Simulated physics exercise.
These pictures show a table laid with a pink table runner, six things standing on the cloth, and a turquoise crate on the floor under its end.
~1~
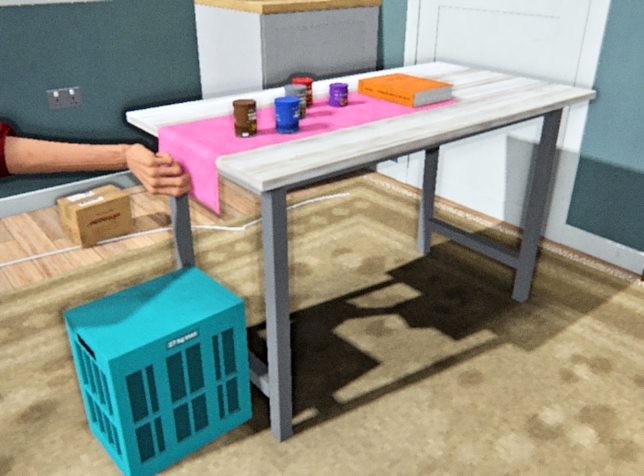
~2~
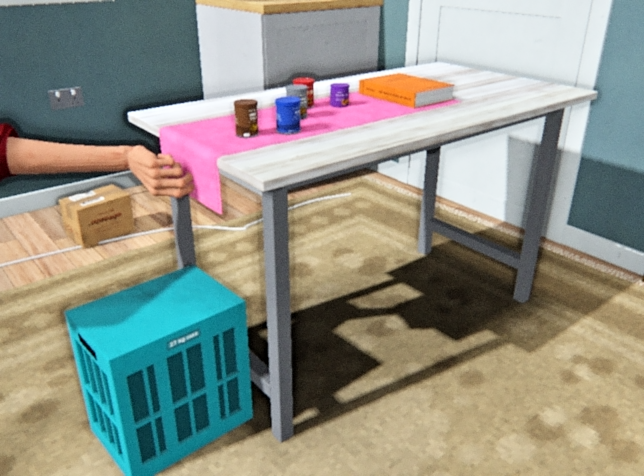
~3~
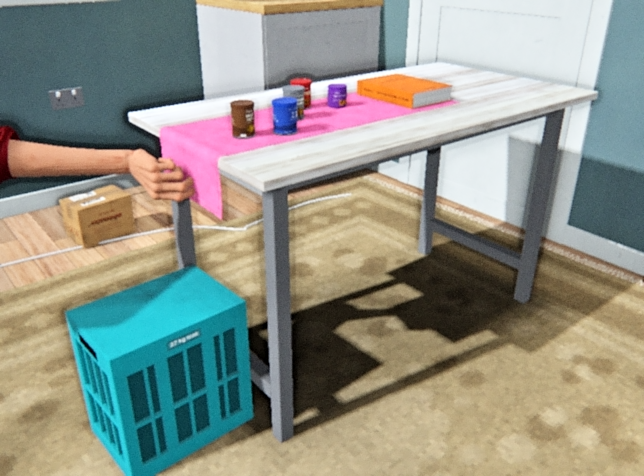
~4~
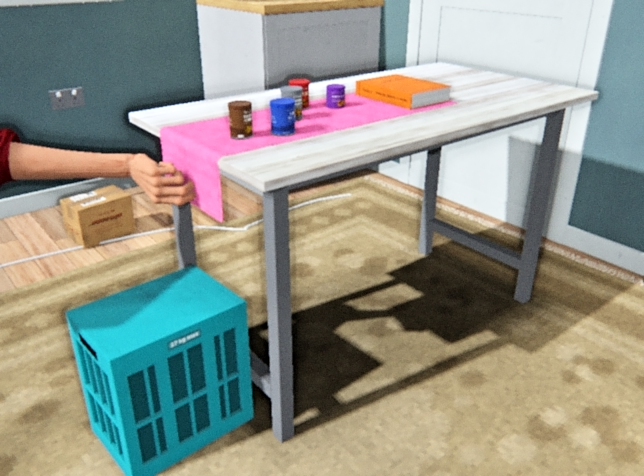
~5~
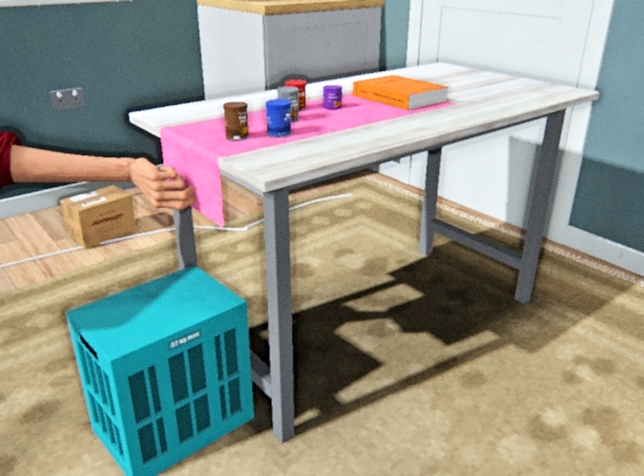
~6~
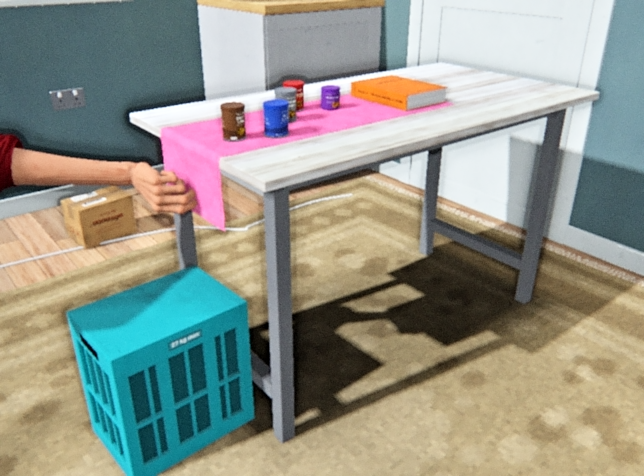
A hand slowly pulls the pink runner, shifting the cans and orange book slightly left.
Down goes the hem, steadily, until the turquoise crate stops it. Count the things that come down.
Over the edge go two.
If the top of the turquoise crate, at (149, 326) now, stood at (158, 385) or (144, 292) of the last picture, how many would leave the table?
The count: 4 and 1.
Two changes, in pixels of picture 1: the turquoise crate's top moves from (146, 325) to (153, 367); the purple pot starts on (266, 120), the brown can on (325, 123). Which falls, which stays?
The purple pot drops off; the brown can comes down.
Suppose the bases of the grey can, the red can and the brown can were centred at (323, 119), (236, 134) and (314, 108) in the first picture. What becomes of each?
The grey can holds on; the red can falls; the brown can holds on.
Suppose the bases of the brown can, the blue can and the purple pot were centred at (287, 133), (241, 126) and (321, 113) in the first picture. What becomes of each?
The brown can drops off; the blue can is carried off; the purple pot keeps its place on top.
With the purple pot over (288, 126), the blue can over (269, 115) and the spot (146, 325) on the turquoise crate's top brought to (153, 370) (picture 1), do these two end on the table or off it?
The purple pot tumbles off; the blue can drops off.
Soon after, hem near (198, 262); brown can gone.
Then, hem on the crate; brown can and blue can gone.
At rest, hem on the crate; brown can and blue can gone. The table loses two.
